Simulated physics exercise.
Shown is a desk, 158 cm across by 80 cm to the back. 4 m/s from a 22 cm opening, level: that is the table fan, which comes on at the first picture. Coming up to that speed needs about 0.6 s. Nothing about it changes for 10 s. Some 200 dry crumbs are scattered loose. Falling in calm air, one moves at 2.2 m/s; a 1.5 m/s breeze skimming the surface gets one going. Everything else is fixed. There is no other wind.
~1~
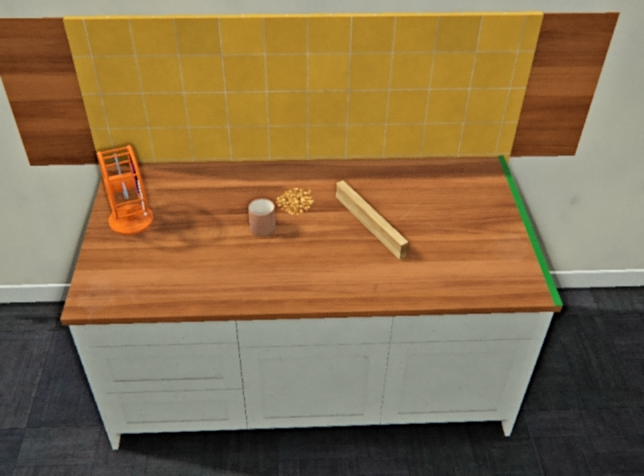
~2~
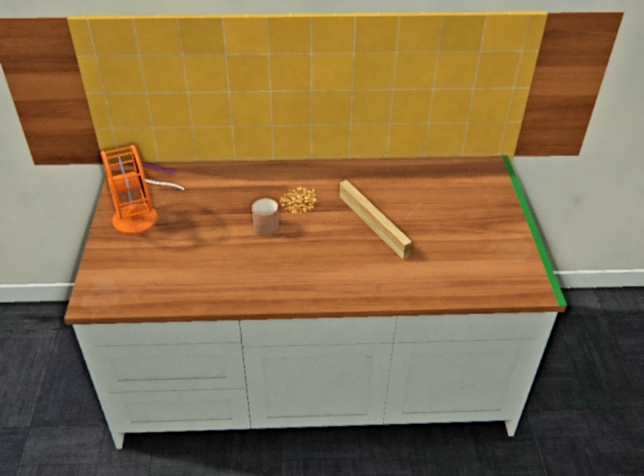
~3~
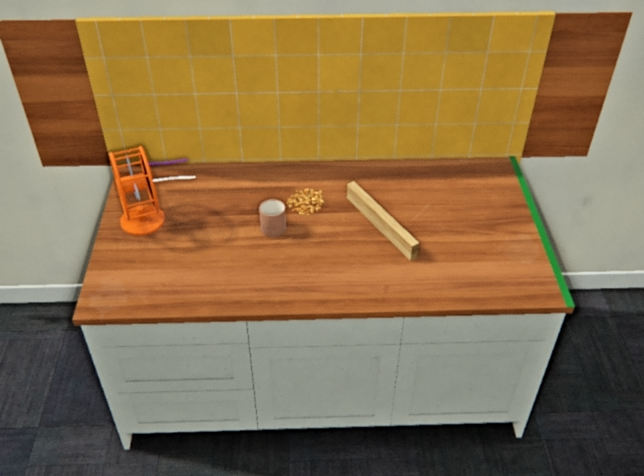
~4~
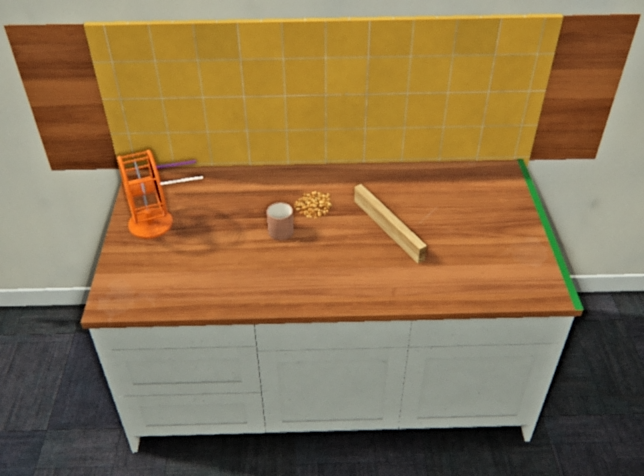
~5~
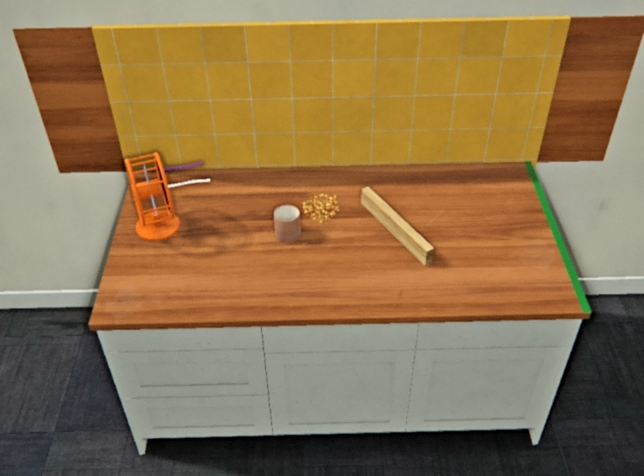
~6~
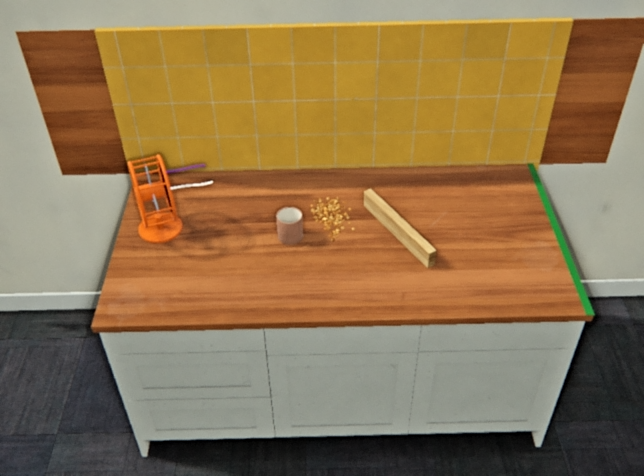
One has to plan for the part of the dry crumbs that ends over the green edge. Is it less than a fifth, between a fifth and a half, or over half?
The portion is smaller than a fifth.
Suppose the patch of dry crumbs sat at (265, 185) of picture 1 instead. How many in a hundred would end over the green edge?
That comes to some 100 in a hundred.
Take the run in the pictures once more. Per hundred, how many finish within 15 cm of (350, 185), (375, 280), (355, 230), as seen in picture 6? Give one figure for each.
I would say some 0 %, 40 % and 40 % respectively.
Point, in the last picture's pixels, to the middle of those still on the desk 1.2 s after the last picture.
Around pixel (387, 256).
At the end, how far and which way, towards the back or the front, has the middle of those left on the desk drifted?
The middle ends nearer the front end, some 20 cm from where the patch began.
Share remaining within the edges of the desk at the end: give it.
Roughly 90 per cent.
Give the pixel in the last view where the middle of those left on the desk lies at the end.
Centre point: About (384, 245).
Then, 1.2 s after the last picture, 6 % are over the green edge; the middle of those still in play is near (387, 256); 62 % have settled or left.
Then, 2.4 s after the last picture, 8 % are over the green edge; the middle of those still in play is near (387, 256); 64 % have settled or left.
Then, 4.7 s after the last picture, 10 % are over the green edge; the middle of those still in play is near (387, 256); 66 % have settled or left.
Then, 9.2 s after the last picture, at the end, 10 % are over the green edge; the middle of those still in play is near (384, 245).
